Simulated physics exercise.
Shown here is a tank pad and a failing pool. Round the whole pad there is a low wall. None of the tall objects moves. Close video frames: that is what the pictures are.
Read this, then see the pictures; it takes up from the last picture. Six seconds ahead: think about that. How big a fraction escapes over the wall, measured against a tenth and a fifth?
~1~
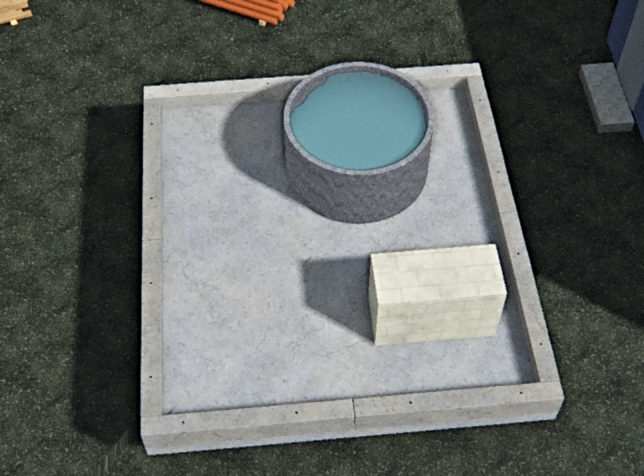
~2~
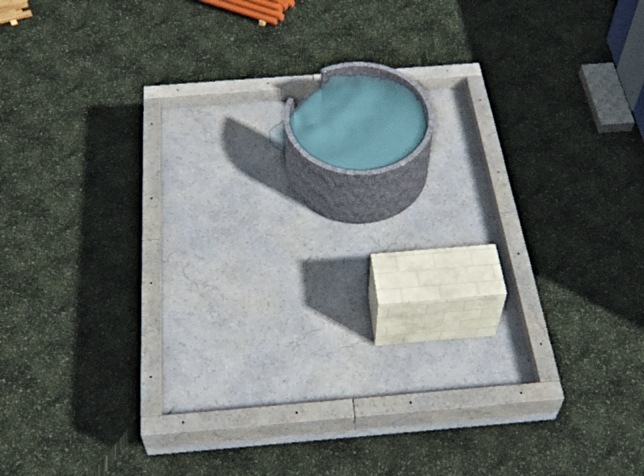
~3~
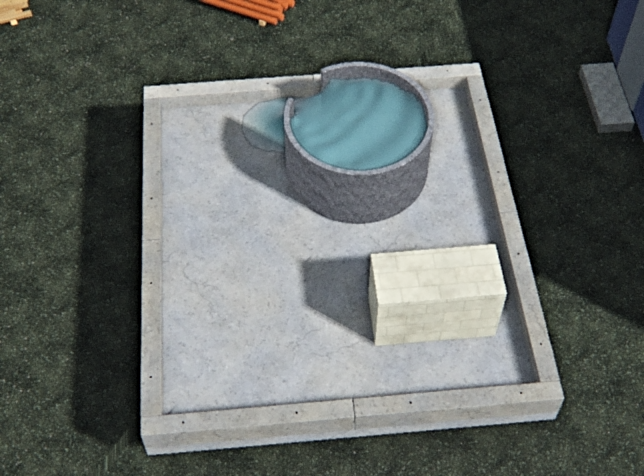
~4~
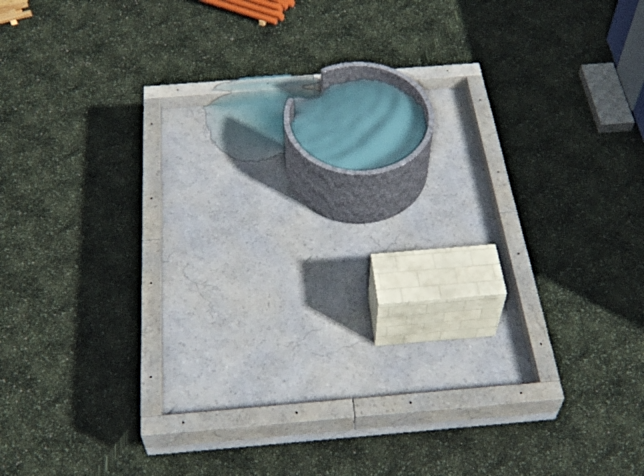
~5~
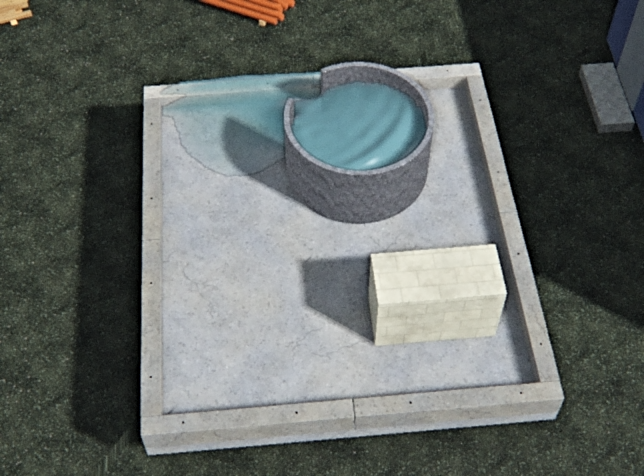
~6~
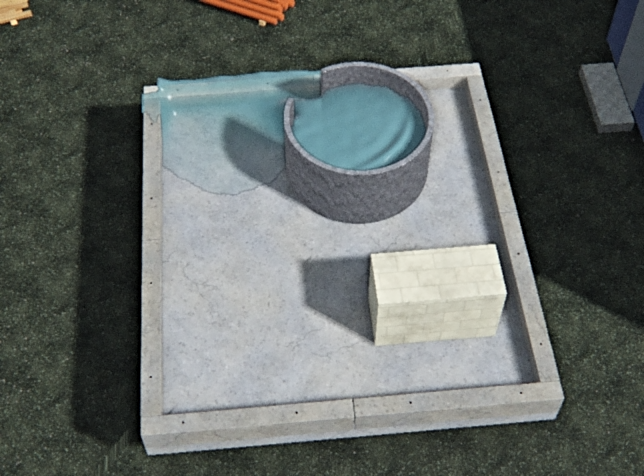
Upwards of a fifth.
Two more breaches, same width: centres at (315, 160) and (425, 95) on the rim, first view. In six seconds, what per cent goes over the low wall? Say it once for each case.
About 8% and then about 30%.
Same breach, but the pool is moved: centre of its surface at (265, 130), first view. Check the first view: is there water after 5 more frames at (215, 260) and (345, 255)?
I reckon the two points are drenched and left untouched, in that order.
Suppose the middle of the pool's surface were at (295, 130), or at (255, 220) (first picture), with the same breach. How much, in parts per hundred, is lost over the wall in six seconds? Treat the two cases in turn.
Case one gives roughly 32 percent; case two gives roughly 28 percent.
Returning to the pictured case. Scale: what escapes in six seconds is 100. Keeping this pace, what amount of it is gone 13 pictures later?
It comes to around 80 per cent.
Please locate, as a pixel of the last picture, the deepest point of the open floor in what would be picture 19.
I'd mark about pixel (164, 115).
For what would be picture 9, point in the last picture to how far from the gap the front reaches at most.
Close to (164, 259).
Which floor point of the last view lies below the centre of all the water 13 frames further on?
(315, 167).
A moment on, water covers 25 % of the floor; the low wall has let 5 % over.
Next, water covers 30 % of the floor; the low wall has let 9 % over.
Then, water covers 50 % of the floor; the low wall has let 21 % over.
Later, water covers 75 % of the floor; the low wall has let 26 % over.
In the end, water covers 80 % of the floor; the low wall has let 27 % over.
